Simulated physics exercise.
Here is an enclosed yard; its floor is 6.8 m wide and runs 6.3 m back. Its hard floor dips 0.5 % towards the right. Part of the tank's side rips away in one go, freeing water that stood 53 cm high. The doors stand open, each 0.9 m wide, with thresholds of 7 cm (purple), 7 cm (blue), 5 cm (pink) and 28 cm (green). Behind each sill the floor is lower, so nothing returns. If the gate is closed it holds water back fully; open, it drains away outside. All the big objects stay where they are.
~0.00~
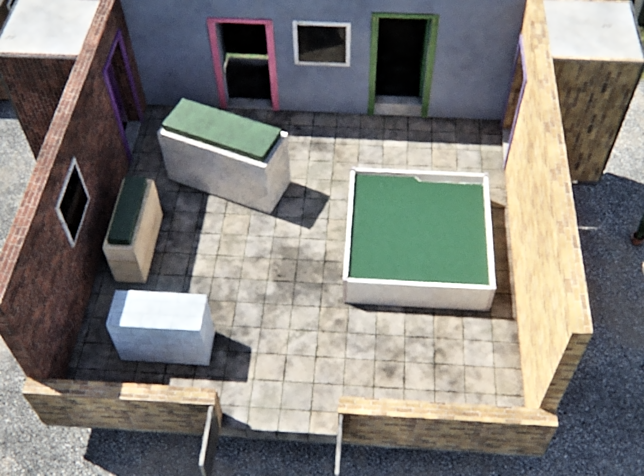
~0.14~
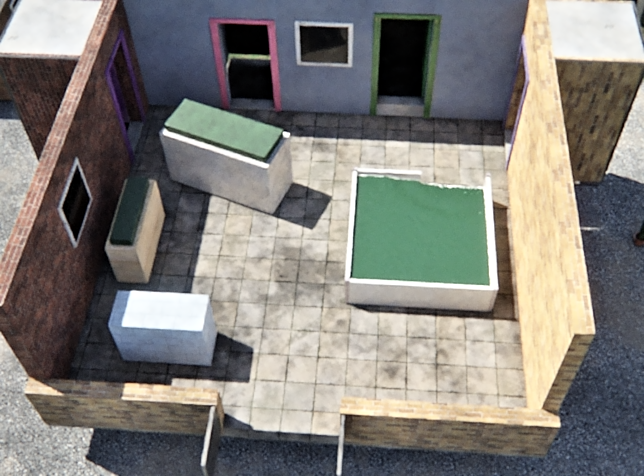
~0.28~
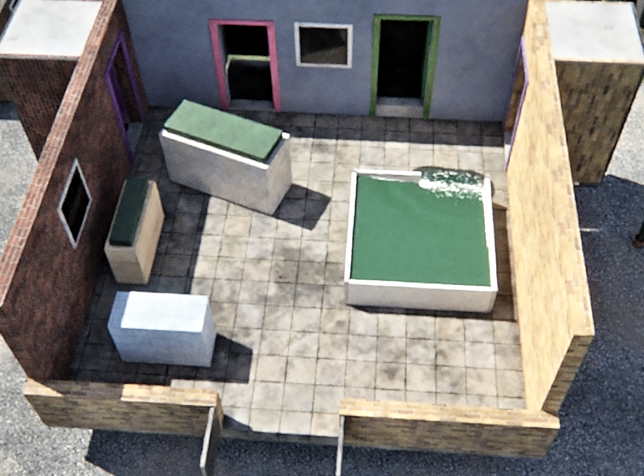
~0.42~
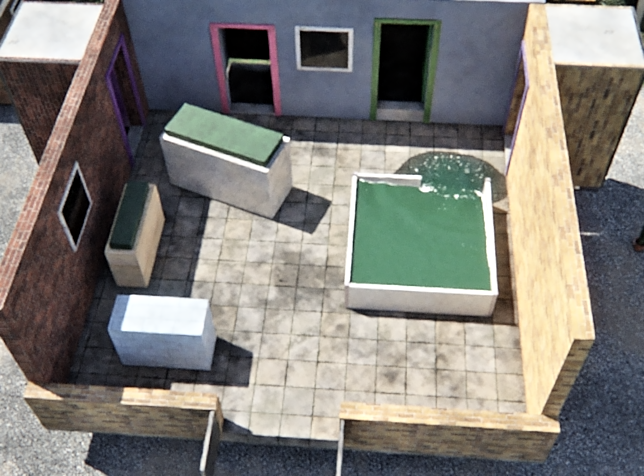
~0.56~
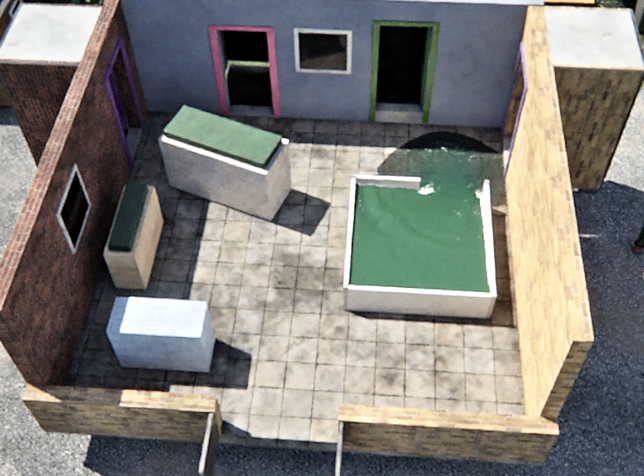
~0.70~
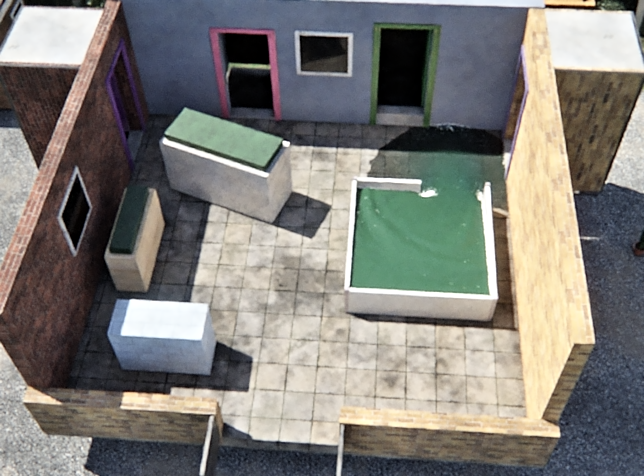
In a walled, paved yard, a white-sided tank of green water stands at the right, near pale blocks, some green-topped. Part of its far side breaks away and water pours through the gap, foaming at first, then spreads across the paving behind the tank in a widening dark sheet towards the back wall.
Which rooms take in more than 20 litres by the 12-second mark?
Door by door: At the purple door it goes over the limit; at the blue door it exceeds the limit; at the pink door it exceeds the limit; at the green door it stays under the limit.
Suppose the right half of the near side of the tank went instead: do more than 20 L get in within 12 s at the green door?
Then: Green under.
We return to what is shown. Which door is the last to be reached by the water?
The purple one.
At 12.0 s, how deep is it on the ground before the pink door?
About 8.5 cm.
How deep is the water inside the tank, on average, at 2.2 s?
About 34 cm.
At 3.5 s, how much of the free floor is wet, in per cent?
Some 35 per cent of it.
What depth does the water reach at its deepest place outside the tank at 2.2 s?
Up to some 35 cm.
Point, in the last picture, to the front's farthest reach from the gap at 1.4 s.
Around (352, 124).
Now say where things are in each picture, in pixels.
Still water, 53 cm deep, in the tank at (419, 228), in the first picture.
Water pours out on the tank's far side and has run 0.6 m, to a hidden place; typically 5 cm deep outside, 53 cm at the tank's back, in the second picture.
Water pours out on the tank's far side and has run 0.8 m, to (424, 170); typically 8 cm deep outside, 53 cm at the tank's back, in the third picture.
Water pours out on the tank's far side and has run 1.2 m, to (428, 155); typically 6 cm deep outside, 53 cm at the tank's back, in the fourth picture.
The front is at (439, 135), 1.8 m from the gap on the tank's far side; 2.8 m2 of floor is under water; 53 cm left at the back of the tank, in the fifth picture.
The front is at (478, 130), 2.1 m from the gap on the tank's far side; 3.6 m2 of floor is under water; 53 cm left at the back of the tank, in the sixth picture.
After 1.4 s water covers 15 % of the floor and is deepest (42 cm) near (494, 131); purple door not reached, blue door 19 cm at the sill, 6 L in, pink door not reached, green door 19 cm at the sill, 0 L in.
After 2.2 s water covers 15 % of the floor and is deepest (35 cm) near (456, 129); purple door not reached, blue door 28 cm at the sill, 89 L in, pink door not reached, green door 23 cm at the sill, 0 L in.
After 3.5 s water covers 35 % of the floor and is deepest (26 cm) near (494, 131); purple door not reached, blue door 24 cm at the sill, 250 L in, pink door 5 cm at the sill, 0 L in, green door 18 cm at the sill, 0 L in.
After 7.0 s water covers 60 % of the floor and is deepest (15 cm) near (476, 150); purple door 12 cm at the sill, 57 L in, blue door 15 cm at the sill, 464 L in, pink door 4 cm at the sill, 0 L in, green door 11 cm at the sill, 0 L in.
After 12.0 s water covers 90 % of the floor and is deepest (10 cm) near (496, 158); purple door 8 cm at the sill, 95 L in, blue door 9 cm at the sill, 541 L in, pink door 9 cm at the sill, 39 L in, green door 7 cm at the sill, 0 L in.
